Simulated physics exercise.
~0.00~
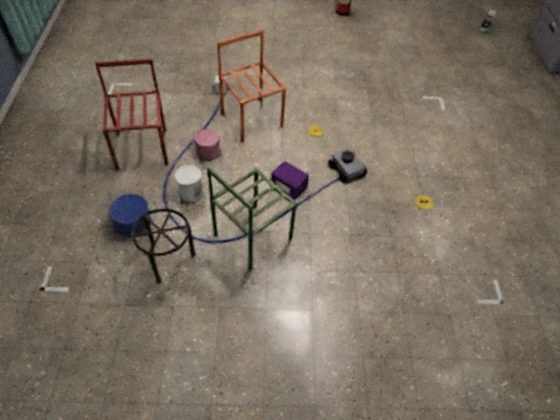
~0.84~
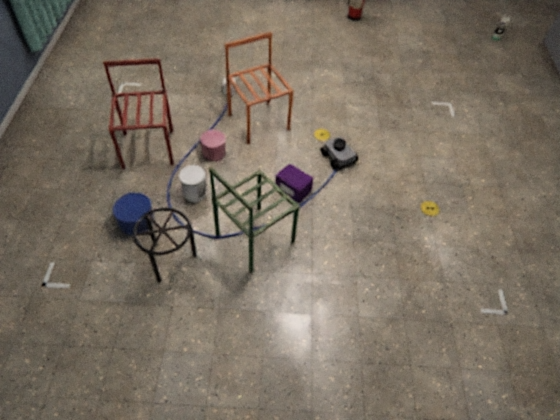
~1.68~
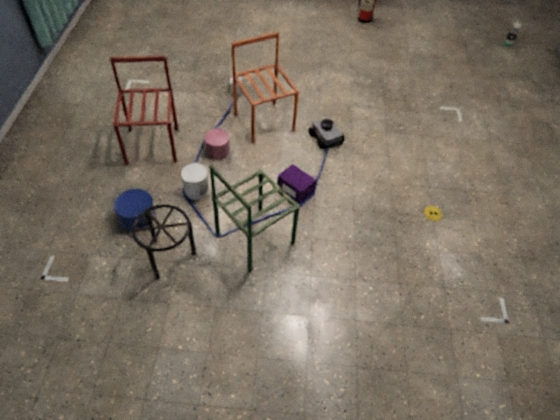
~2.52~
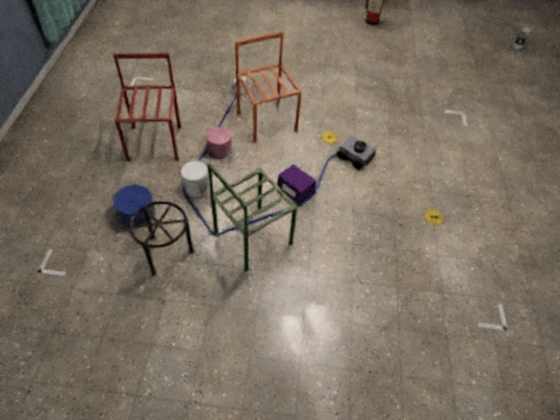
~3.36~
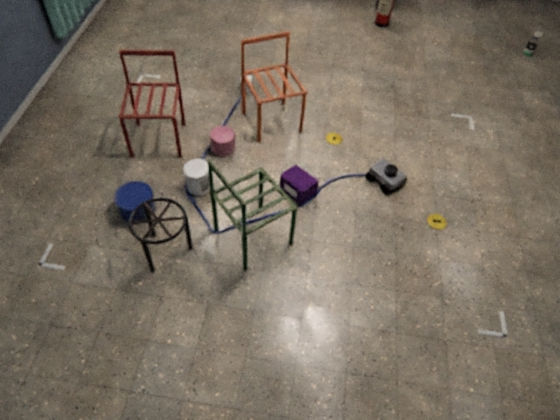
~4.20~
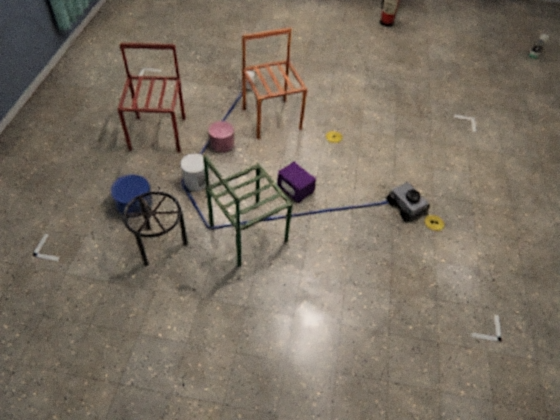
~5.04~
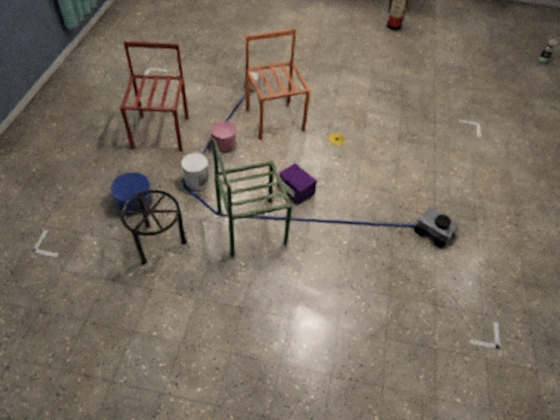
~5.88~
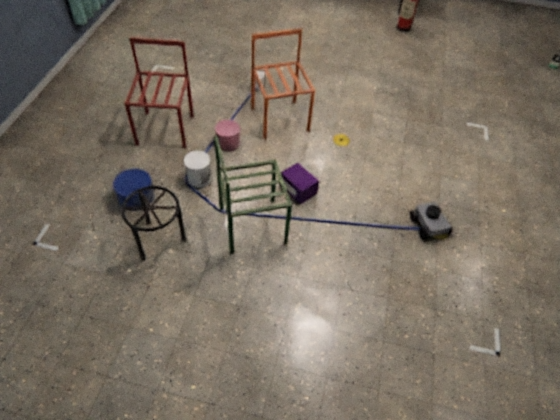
A speckled ward floor is seen from high above, with the view drifting slightly sideways. Red and orange chairs stand at the back, with pink, white and blue round containers below them, a black stool at the left, and a green chair and purple box near the middle. A small grey cart trails a blue lead that winds among them. The cart moves left and up, then turns back right and down past the yellow marks. The lead draws straighter and the green chair shifts and turns slightly. The cart ends stopped at the right, the lead stretched out behind it.
